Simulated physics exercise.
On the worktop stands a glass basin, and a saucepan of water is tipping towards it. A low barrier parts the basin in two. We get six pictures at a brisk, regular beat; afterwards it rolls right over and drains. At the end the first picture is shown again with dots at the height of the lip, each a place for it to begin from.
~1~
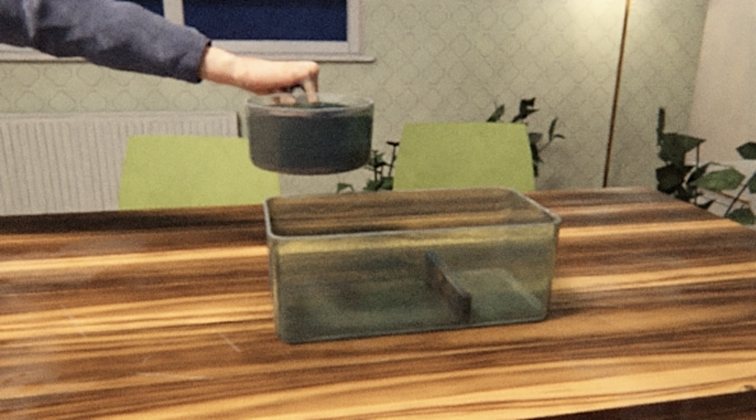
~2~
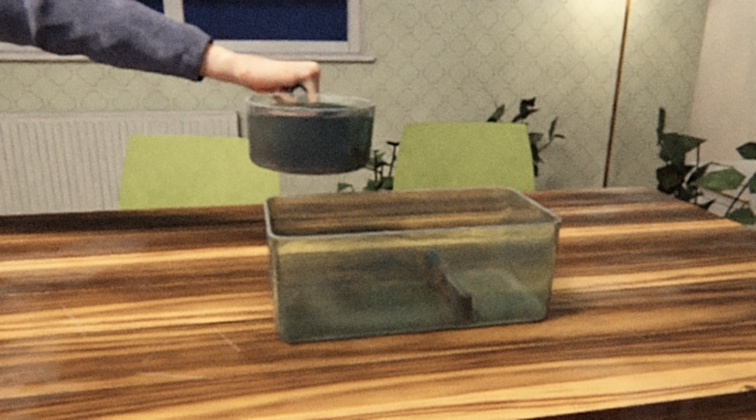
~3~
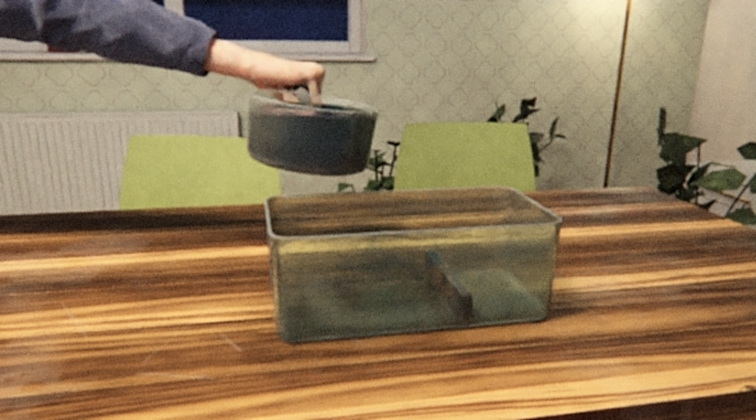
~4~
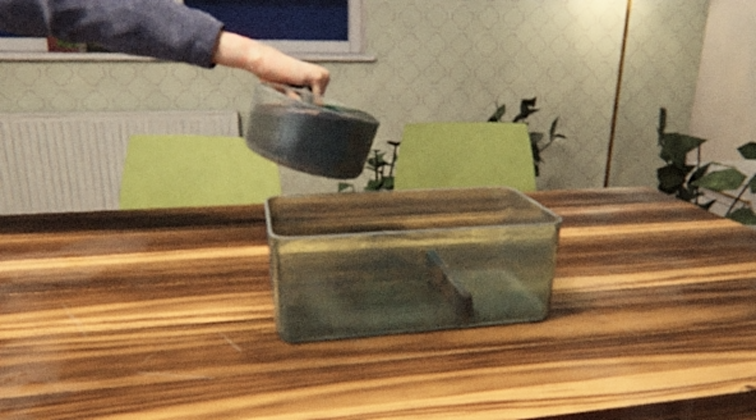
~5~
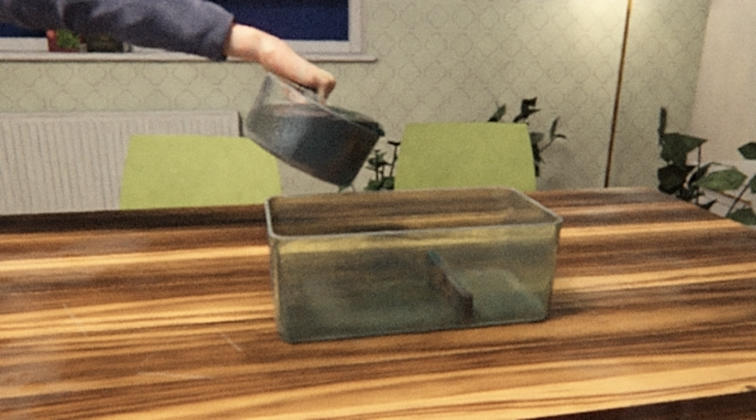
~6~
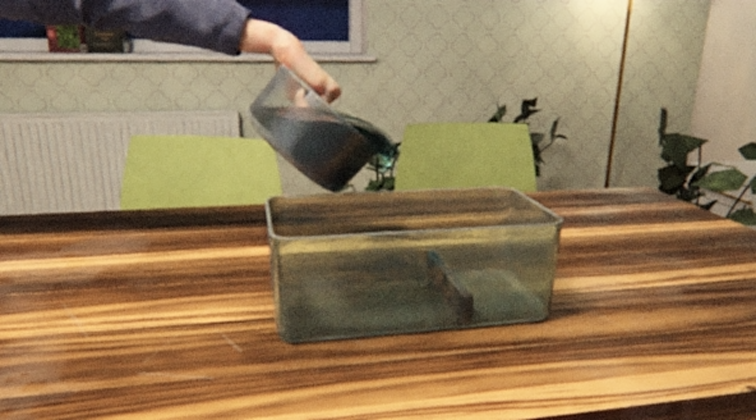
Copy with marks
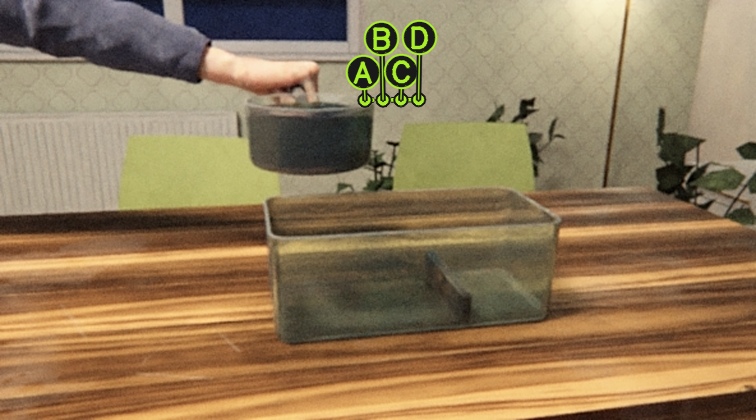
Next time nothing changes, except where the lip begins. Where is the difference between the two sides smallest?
It is D.
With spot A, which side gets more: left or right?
The left side.
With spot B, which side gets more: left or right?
The left side.
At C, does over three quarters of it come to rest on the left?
No.
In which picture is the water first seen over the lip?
Picture 5.
On the marked copy, A at (364, 100); B at (383, 100); C at (400, 99); D at (418, 99).
For spot A, about 85 % ends left of the wall and 14 % right of it.
For spot B, about 83 % ends left of the wall and 14 % right of it; 3 % is lost outside.
For spot C, about 66 % ends left of the wall and 31 % right of it; 3 % is lost outside.
For spot D, about 52 % ends left of the wall and 47 % right of it.
